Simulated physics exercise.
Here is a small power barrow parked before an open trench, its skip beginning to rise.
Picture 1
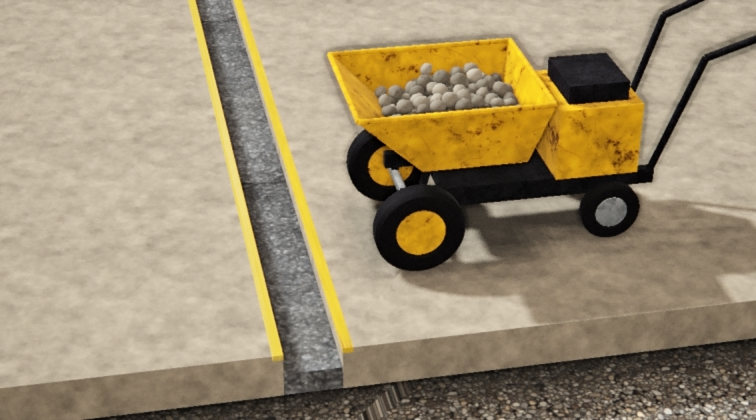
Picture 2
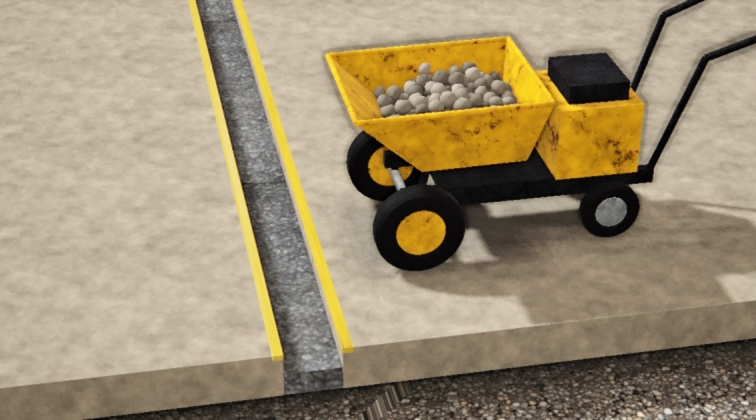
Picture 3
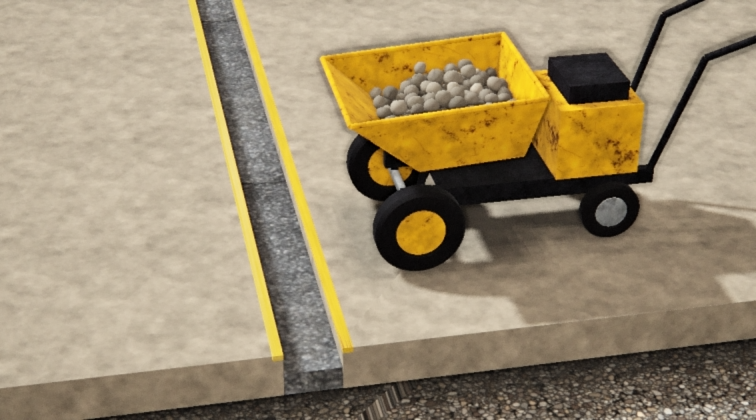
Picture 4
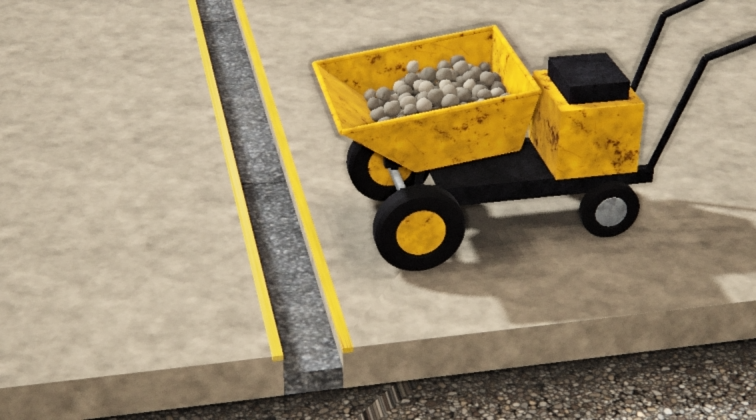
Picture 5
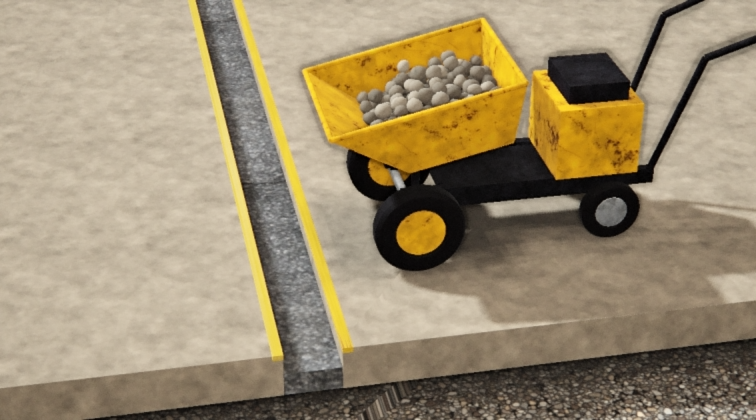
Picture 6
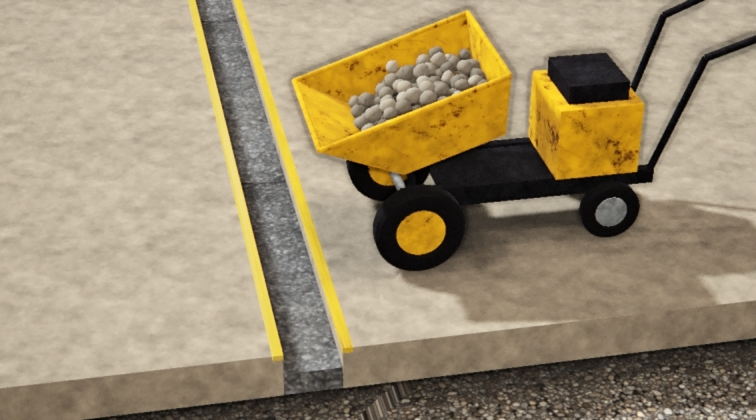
The yellow skip of a small power barrow, loaded with rounded grey stones, slowly tilted forward to the left, its back end rising off the frame while the wheels stayed still beside a narrow trench.
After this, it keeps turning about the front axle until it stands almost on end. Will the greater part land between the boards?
The trench ends with less than half of it.
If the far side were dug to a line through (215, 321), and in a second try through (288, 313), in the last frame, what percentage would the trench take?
About 80 and 0 per cent.
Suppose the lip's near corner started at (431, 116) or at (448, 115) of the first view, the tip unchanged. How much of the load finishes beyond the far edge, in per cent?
First some 10, then 0 per cent.
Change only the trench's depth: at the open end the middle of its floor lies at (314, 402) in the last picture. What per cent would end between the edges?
About 20 per cent.
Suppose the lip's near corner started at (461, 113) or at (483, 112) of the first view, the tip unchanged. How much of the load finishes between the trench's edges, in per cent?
First some 40, then 30 per cent.
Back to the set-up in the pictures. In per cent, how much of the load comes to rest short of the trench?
About 0 per cent.
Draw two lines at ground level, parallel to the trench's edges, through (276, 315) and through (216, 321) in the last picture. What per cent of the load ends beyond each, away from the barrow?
In turn 70 and 30 in a hundred.
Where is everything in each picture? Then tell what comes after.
In the first picture, lip of the skip (359, 122), level; top of the load (460, 93), river pebbles; first edge of the trench (335, 307); far edge (268, 315), the trench under half as wide as the skip, and shallow for its width.
In the second picture, lip of the skip (357, 124), level; top of the load (462, 96).
In the third picture, lip of the skip (351, 127), tipped barely; top of the load (467, 96).
In the fourth picture, lip of the skip (342, 133), tipped a little; top of the load (460, 93).
In the fifth picture, lip of the skip (331, 141), tipped a little; top of the load (460, 82).
In the sixth picture, lip of the skip (320, 151), tipped clearly; top of the load (448, 78); first edge of the trench (335, 307); far edge (268, 315).
Just after the last frame, skip tipped steeply; every one in the skip.
A moment on, skip tipped steeply; the larger part in the skip; just a few in or heaped over the trench; roughly a quarter beyond it.
Further on, skip tipped right over; roughly a quarter in the skip; about a tenth in or heaped over the trench; roughly two thirds beyond it.
When it is over, skip tipped right over; about a tenth in the skip; roughly a quarter in or heaped over the trench; roughly two thirds beyond it.
